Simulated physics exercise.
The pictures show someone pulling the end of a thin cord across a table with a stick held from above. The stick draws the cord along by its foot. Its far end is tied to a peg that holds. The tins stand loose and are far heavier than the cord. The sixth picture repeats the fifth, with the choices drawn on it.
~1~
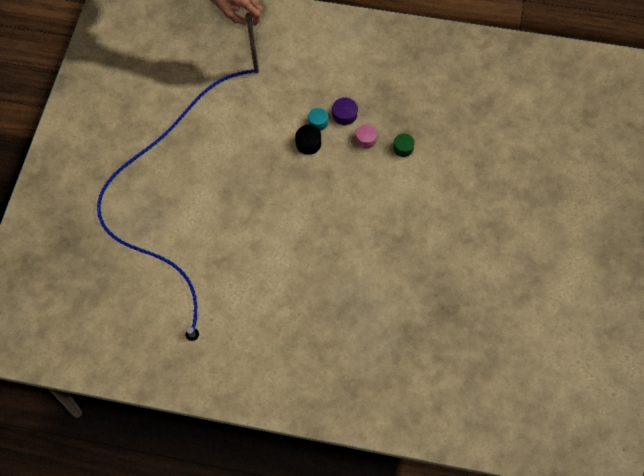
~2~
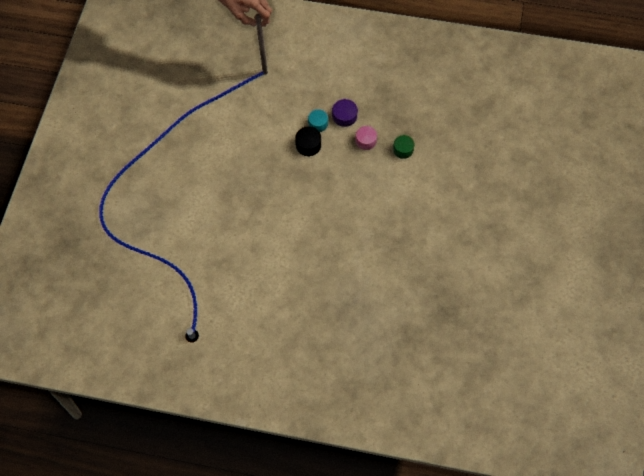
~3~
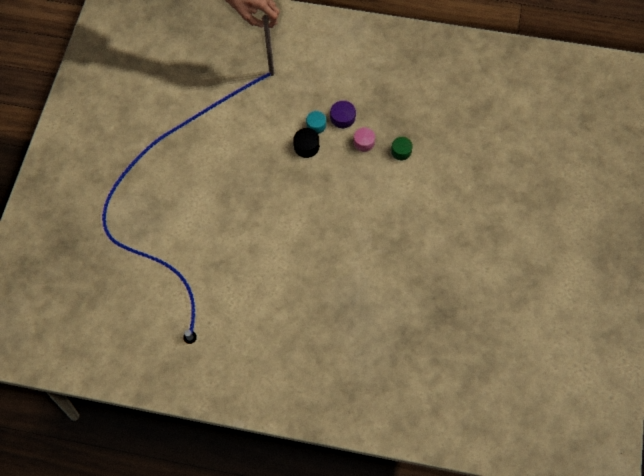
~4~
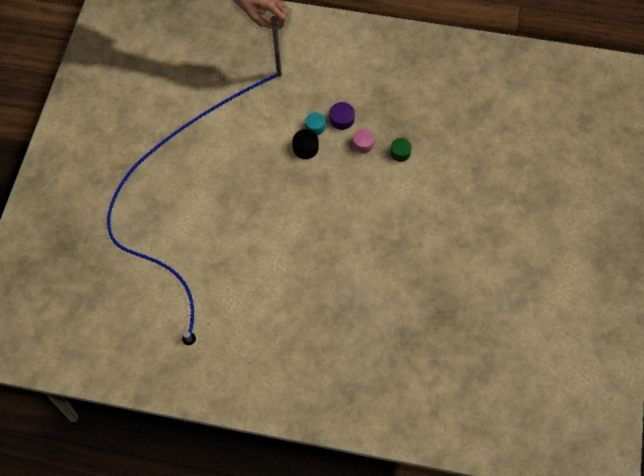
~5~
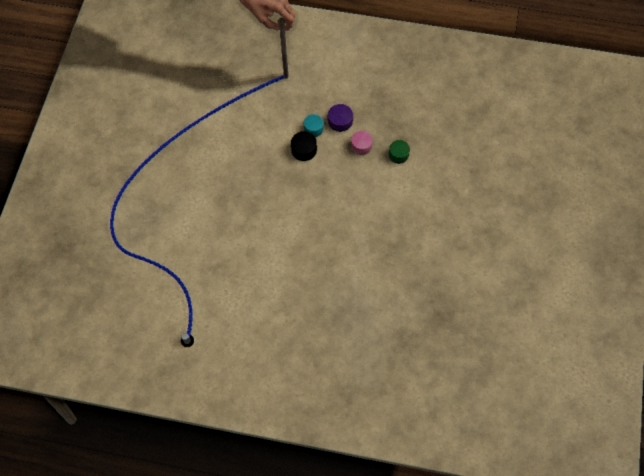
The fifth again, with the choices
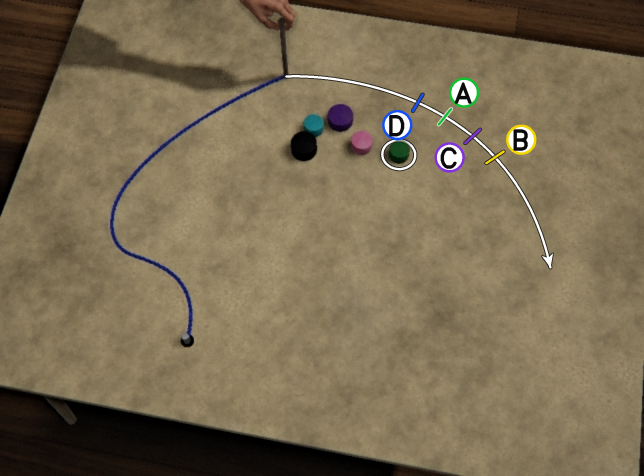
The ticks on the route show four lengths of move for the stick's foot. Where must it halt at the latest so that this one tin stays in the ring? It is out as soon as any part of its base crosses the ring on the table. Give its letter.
All is well up to B.
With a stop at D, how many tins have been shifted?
By then, none.
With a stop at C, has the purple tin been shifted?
Yes.
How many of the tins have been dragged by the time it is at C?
By then, four.
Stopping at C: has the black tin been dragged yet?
Yes.
On the marked copy, A at (445, 117); B at (495, 157); C at (473, 136); D at (418, 103); the ring at (399, 155); the route from (286, 76) via (454, 122) to (550, 267).
Taking B. A third of the way, foot of the stick (367, 86); green tin (399, 152).
Two thirds of the way, foot of the stick (440, 115); green tin (399, 152).
When it is over, foot of the stick (495, 158); purple tin (359, 153); pink tin (381, 159); black tin (320, 171); turquoise tin (336, 157); green tin (400, 152); the green tin is still in its ring.
As for the rest, A is safe but short; C is safe but short; D is safe but short.
